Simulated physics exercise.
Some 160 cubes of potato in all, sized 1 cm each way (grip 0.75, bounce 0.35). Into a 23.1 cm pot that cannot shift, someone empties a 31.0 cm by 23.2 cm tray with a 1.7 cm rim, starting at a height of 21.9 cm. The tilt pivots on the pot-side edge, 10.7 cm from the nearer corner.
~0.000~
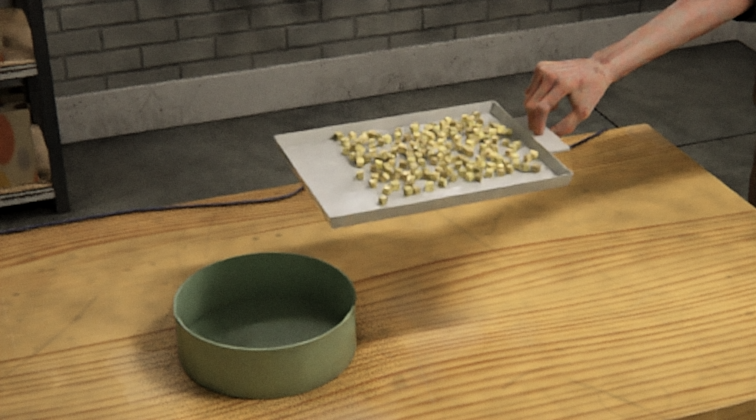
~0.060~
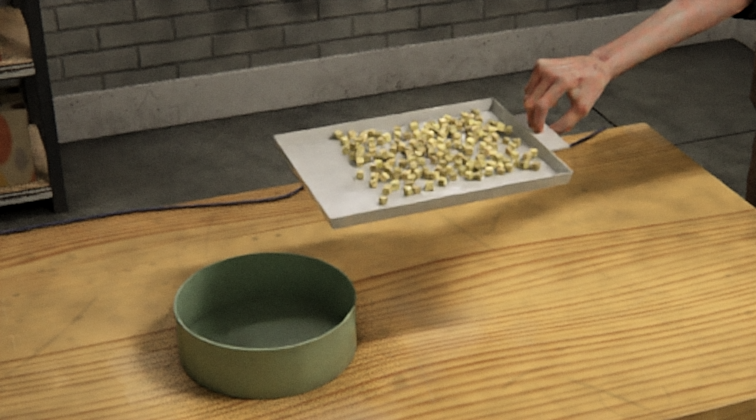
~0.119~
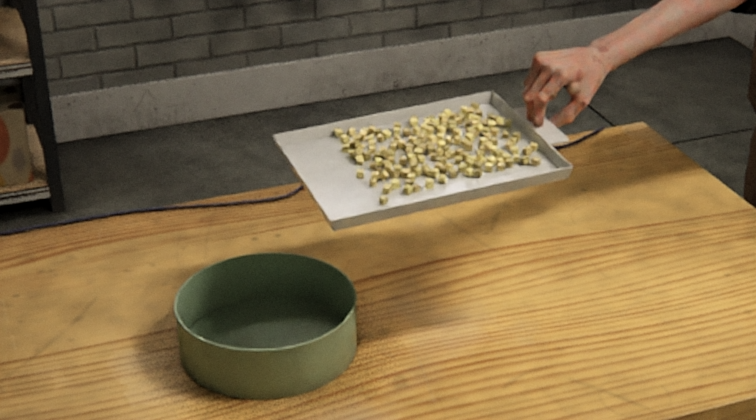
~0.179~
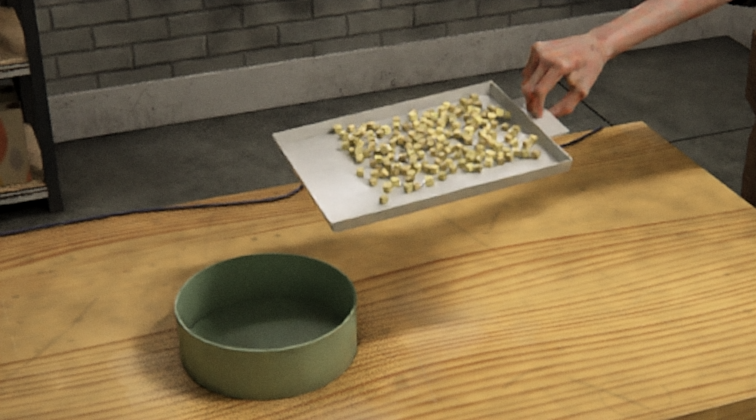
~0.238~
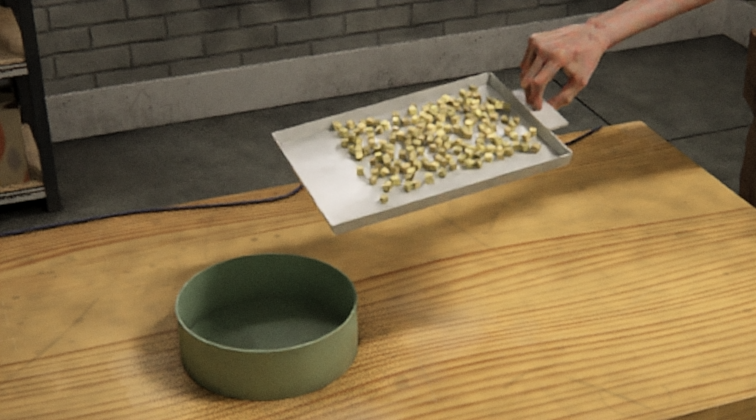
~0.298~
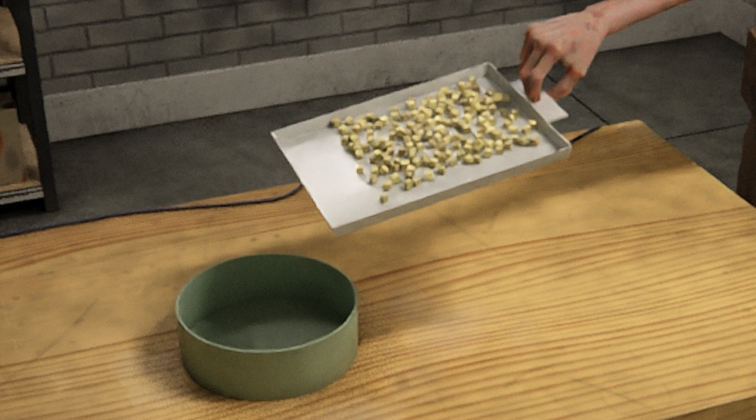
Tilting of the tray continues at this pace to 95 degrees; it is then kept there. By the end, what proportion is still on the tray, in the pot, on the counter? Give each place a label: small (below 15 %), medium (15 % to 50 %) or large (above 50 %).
Shares by place: Left on the tray small, pot large, counter medium.
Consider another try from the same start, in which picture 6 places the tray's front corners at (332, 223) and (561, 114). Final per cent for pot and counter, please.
Pot 90 % / counter 10 %.
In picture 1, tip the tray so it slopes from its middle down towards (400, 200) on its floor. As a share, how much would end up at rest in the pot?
The share would be about 20 percent.
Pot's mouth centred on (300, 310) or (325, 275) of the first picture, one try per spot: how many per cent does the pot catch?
Roughly 95 per cent, then 35 per cent.
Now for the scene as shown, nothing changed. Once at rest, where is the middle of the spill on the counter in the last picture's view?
Centre of spill: Around pixel (351, 409).
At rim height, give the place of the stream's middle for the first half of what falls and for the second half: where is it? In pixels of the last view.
At roughly (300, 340) first, later on at (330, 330).
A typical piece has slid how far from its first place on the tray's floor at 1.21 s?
It has moved some 18 cm from its start.
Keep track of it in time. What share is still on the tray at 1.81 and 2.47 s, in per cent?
About 45, 0.
After 1.21 s, tilt 50 degrees; the tray holds 95 %, the pot 0 %.
After 1.81 s, tilt 76 degrees; the tray holds 45 %, the pot 35 %.
After 2.47 s, tilt 95 degrees; the tray holds 0 %, the pot 60 %.
At rest (3.5 s), tray 0 %, pot 60 %, counter 40 %.
